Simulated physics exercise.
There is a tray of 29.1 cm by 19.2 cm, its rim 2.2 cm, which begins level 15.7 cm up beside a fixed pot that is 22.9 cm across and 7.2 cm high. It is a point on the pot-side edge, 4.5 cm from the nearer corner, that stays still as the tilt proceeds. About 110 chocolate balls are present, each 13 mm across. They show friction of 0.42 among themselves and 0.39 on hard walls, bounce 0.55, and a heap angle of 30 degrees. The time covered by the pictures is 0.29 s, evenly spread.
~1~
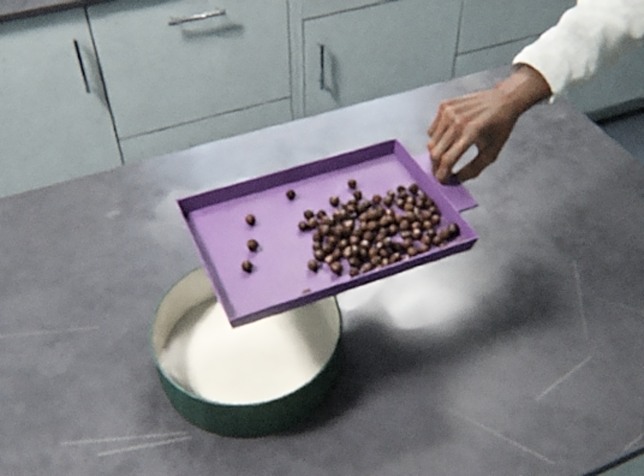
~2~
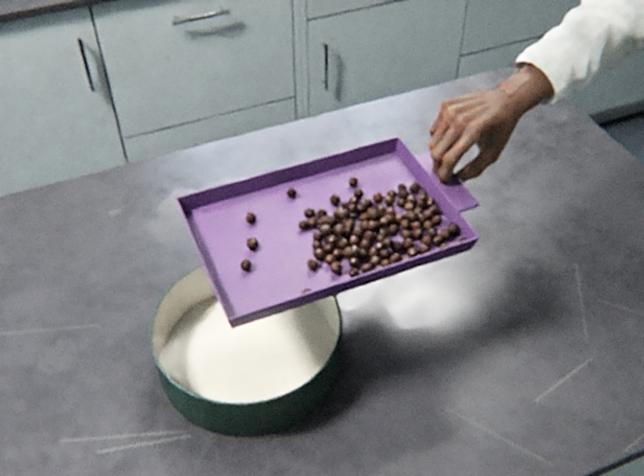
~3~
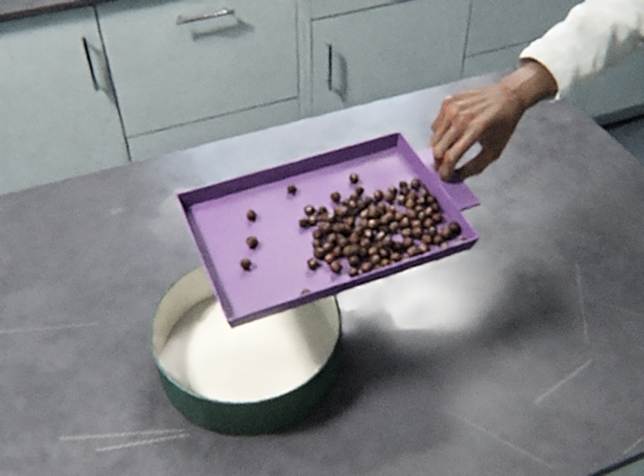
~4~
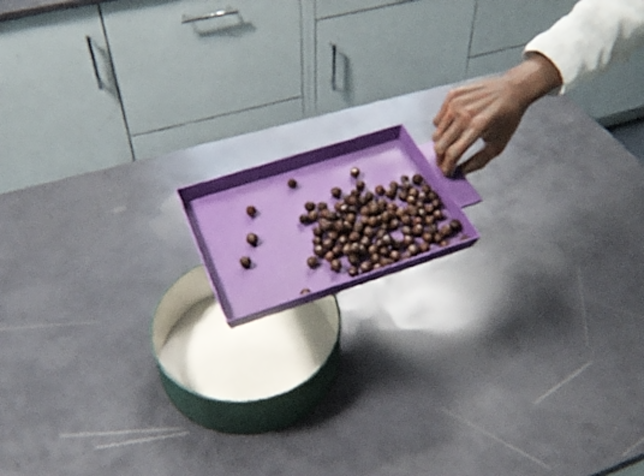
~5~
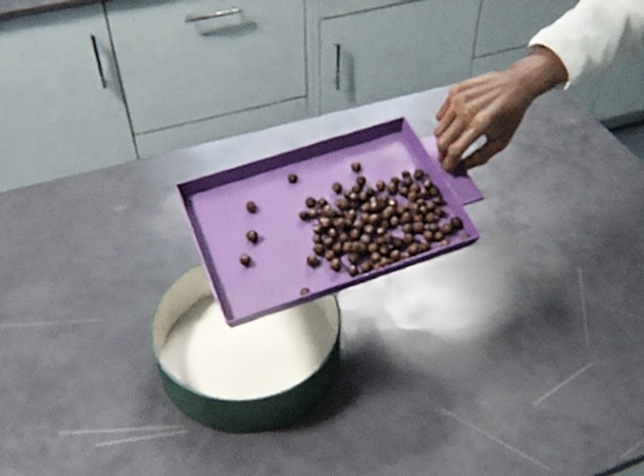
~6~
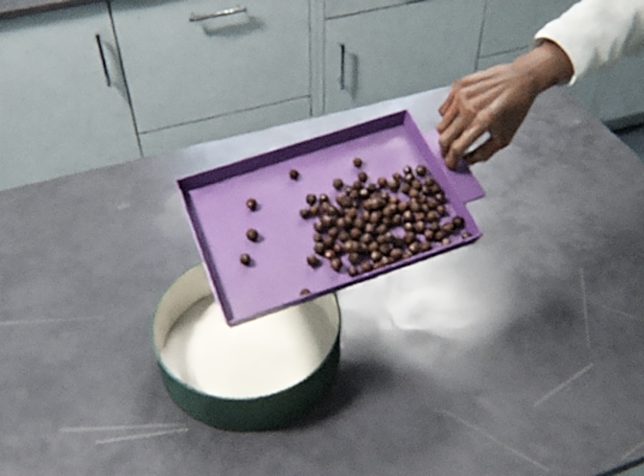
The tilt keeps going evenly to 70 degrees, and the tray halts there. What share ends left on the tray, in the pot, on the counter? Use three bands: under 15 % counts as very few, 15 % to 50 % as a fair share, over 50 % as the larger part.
Tray: The larger part; pot: Very few; counter: Very few.
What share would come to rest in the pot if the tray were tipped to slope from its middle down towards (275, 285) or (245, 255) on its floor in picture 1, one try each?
I'd put it at about 5 per cent for the first tilt and about 5 per cent for the second.
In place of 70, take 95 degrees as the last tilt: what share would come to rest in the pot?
In that case, near 40 percent.
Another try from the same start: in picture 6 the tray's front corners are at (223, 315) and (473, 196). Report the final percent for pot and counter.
Per cent by place - pot 5, counter 5.
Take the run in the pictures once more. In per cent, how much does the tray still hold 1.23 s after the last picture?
100 %, give or take.
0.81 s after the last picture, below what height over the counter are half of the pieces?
Roughly 20 centimetres, give or take.
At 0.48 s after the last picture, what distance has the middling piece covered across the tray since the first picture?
About 3 cm.
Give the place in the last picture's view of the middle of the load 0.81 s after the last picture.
Roughly (366, 250).
Then, 0.48 s after the last picture, tilt 40 degrees; the tray holds 100 %, the pot 0 %.
Then, 0.81 s after the last picture, tilt 58 degrees; the tray holds 100 %, the pot 0 %.
Then, 1.23 s after the last picture, tilt 70 degrees; the tray holds 100 %, the pot 0 %.
In the end, tray 100 %, pot 0 %, counter 0 %.
